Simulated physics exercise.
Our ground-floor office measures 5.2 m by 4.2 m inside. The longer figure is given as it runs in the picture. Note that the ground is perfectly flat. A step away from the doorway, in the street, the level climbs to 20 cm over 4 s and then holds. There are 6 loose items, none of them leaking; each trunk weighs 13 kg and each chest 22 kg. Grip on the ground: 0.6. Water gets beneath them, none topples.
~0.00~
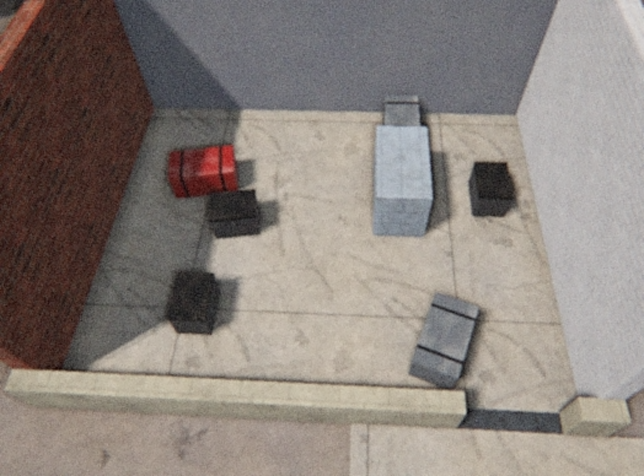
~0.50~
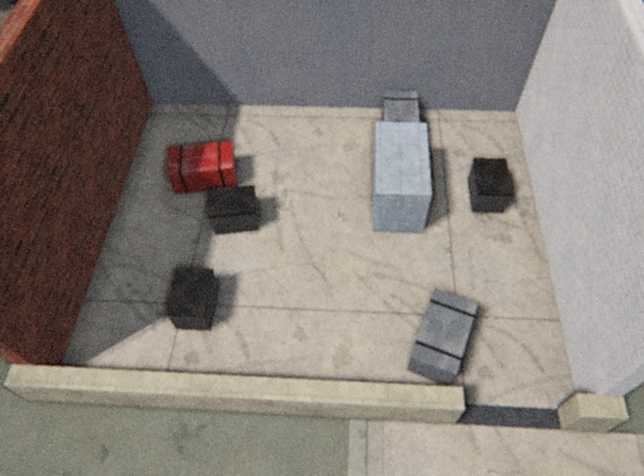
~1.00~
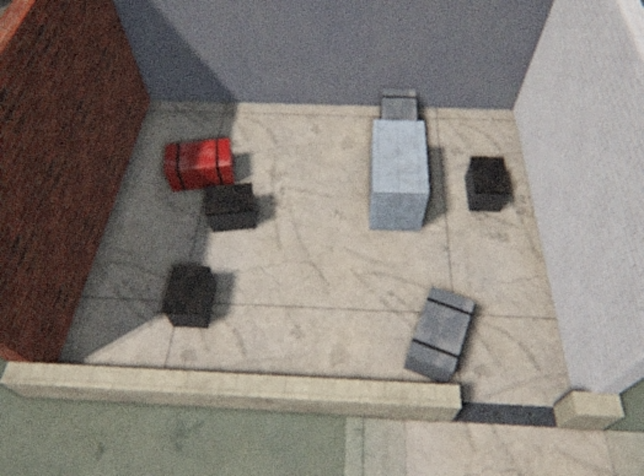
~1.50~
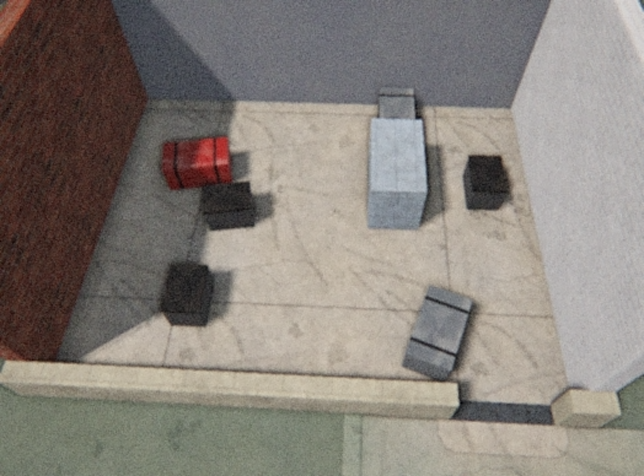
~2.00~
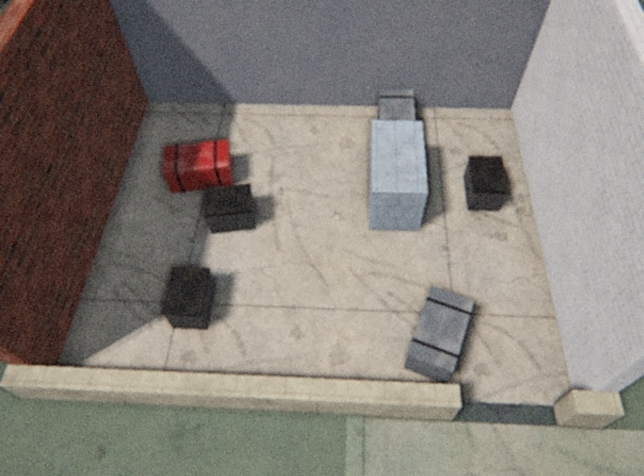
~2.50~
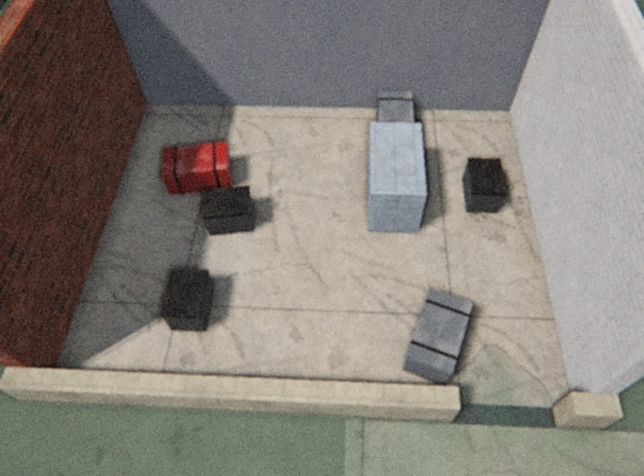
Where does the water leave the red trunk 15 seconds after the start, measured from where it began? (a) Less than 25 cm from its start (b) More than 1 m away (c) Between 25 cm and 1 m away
Answer: C.
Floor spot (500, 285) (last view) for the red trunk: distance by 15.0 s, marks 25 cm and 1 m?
It ends far away.
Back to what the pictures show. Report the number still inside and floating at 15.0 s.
By my count, 2.
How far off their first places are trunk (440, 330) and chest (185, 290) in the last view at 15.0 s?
In turn: 60 cm, 0 cm.
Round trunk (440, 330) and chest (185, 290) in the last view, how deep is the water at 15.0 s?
Depth approx. 3 cm / 5 cm.
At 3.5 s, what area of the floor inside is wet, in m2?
I'd put it close to 2.0 m2.
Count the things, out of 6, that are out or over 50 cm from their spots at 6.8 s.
By my reckoning, 1.
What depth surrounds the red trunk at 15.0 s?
7 cm or so.
After 3.5 s the red trunk is near (195, 158), 0.0 m from its start, aground; 0 afloat.
After 6.8 s the red trunk is near (195, 158), 0.0 m from its start, aground; 0 afloat.
After 11.0 s the red trunk is near (195, 158), 0.0 m from its start, aground; 1 afloat.
After 15.0 s the red trunk is near (172, 175), 0.4 m from its start, afloat; 2 afloat.
